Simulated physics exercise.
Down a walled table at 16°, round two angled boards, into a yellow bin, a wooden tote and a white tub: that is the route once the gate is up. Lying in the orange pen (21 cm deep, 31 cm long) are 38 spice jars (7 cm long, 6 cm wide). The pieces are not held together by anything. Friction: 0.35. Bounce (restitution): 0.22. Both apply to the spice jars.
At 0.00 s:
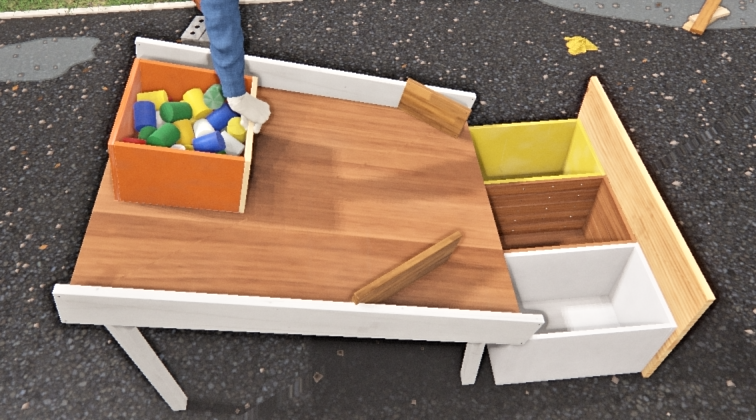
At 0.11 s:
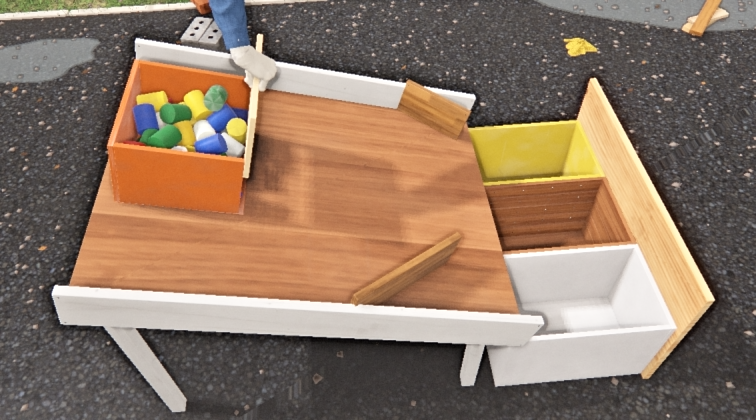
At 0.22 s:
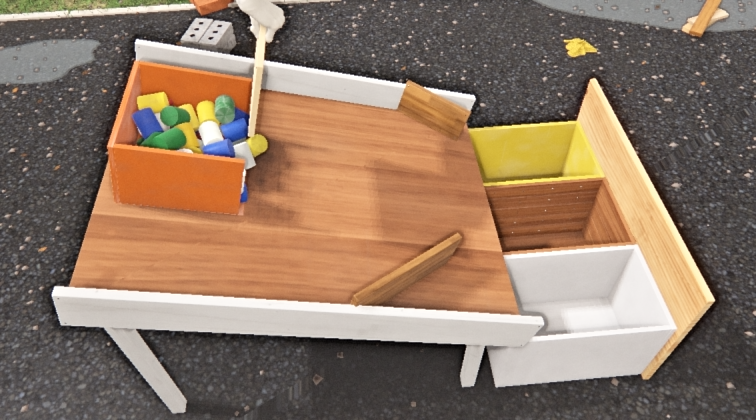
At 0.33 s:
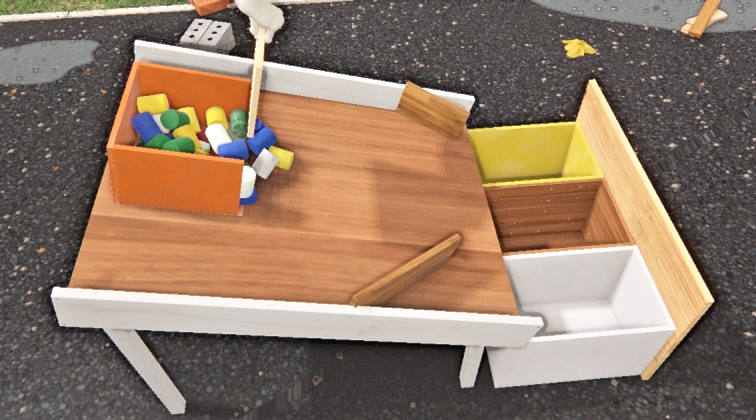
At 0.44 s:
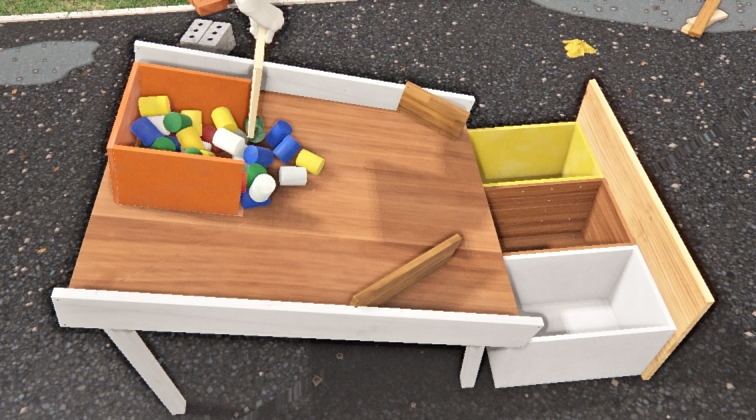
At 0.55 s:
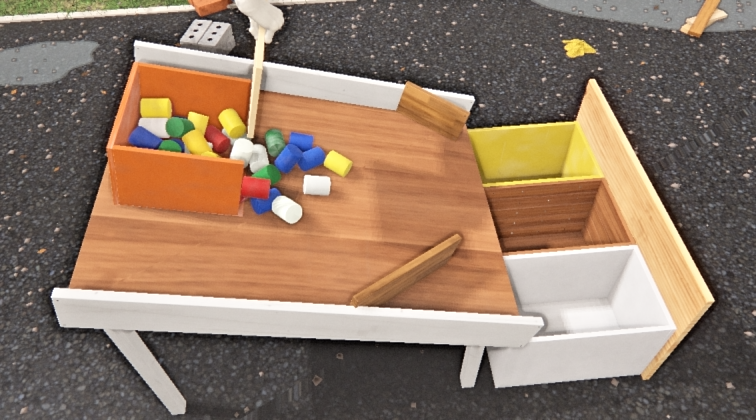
A gloved hand lifted the gate on the side of an orange pen, and small colorful jars tumbled out through the opening, spreading a short way to the right across the wooden table.
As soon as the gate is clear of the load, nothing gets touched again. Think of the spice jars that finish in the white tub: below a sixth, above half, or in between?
I'd expect under one in six of them to finish in the white tub.
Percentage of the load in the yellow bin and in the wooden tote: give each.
Roughly 30 % for the first place and 35 % for the second.
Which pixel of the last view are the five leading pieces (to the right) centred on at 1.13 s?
About (429, 165).
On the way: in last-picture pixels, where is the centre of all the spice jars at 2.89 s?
Somewhere around (444, 177) in pixels.
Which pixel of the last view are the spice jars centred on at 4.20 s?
Look near pixel (521, 237).
After 1.13 s, 16 still in the orange pen and 22 on the slope.
After 1.86 s, 4 still in the orange pen, 6 in the yellow bin, 2 in the wooden tote, 1 in the white tub and 25 on the slope.
After 2.89 s, 2 still in the orange pen, 9 in the yellow bin, 5 in the wooden tote, 2 in the white tub and 20 on the slope.
Final count (at 4.20 s), 2 still in the orange pen, 12 in the yellow bin, 14 in the wooden tote, 2 in the white tub and 8 on the slope. Asked share, 2 of 38, 5 per cent.
